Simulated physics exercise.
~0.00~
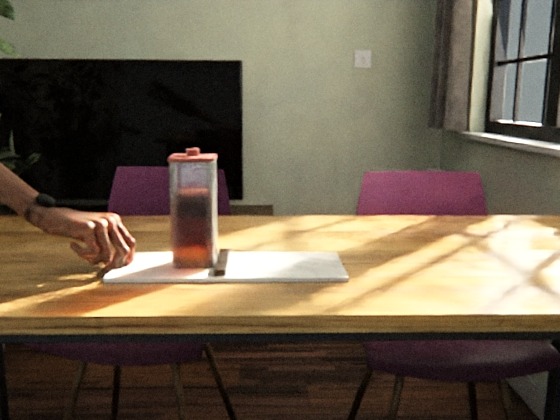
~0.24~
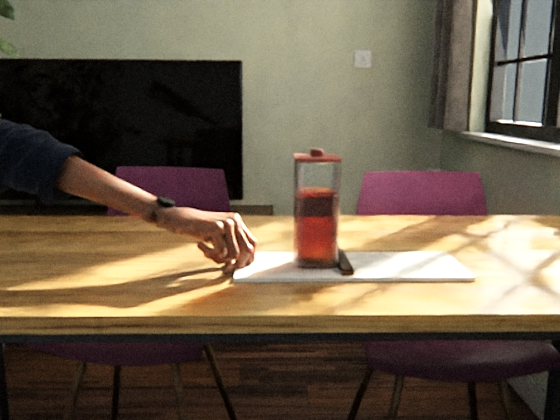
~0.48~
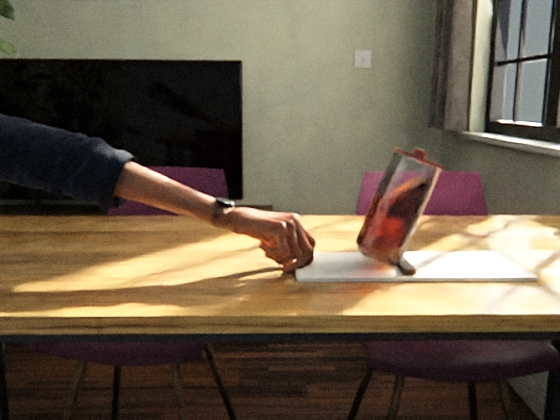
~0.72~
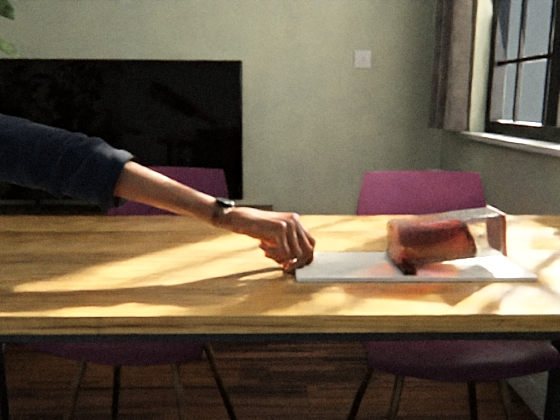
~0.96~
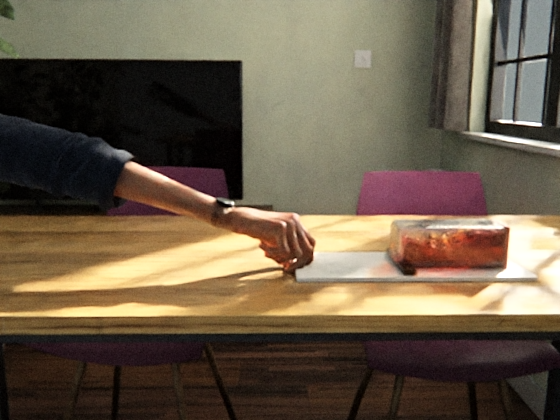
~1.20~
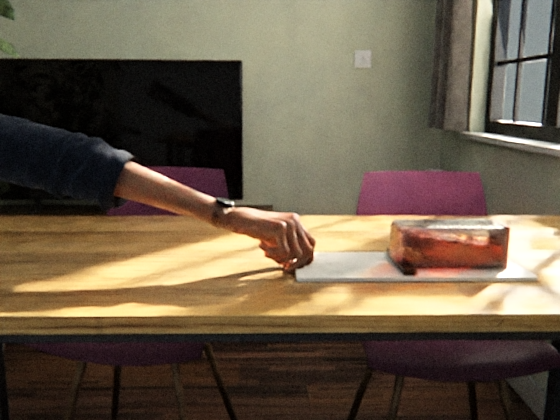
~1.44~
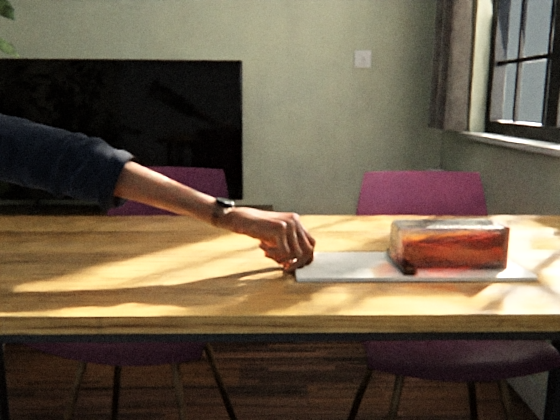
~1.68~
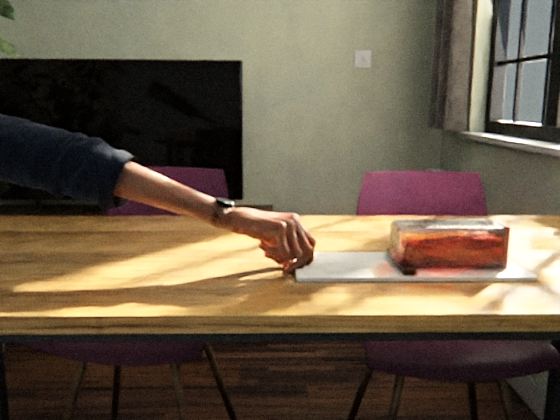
In this clip, a hand slides a white board carrying an upright, red-capped square bottle of reddish tea rightward along a sunlit wooden table. As the board stops, the bottle tips over to the right and ends lying on its side, the hand still at the board's edge.
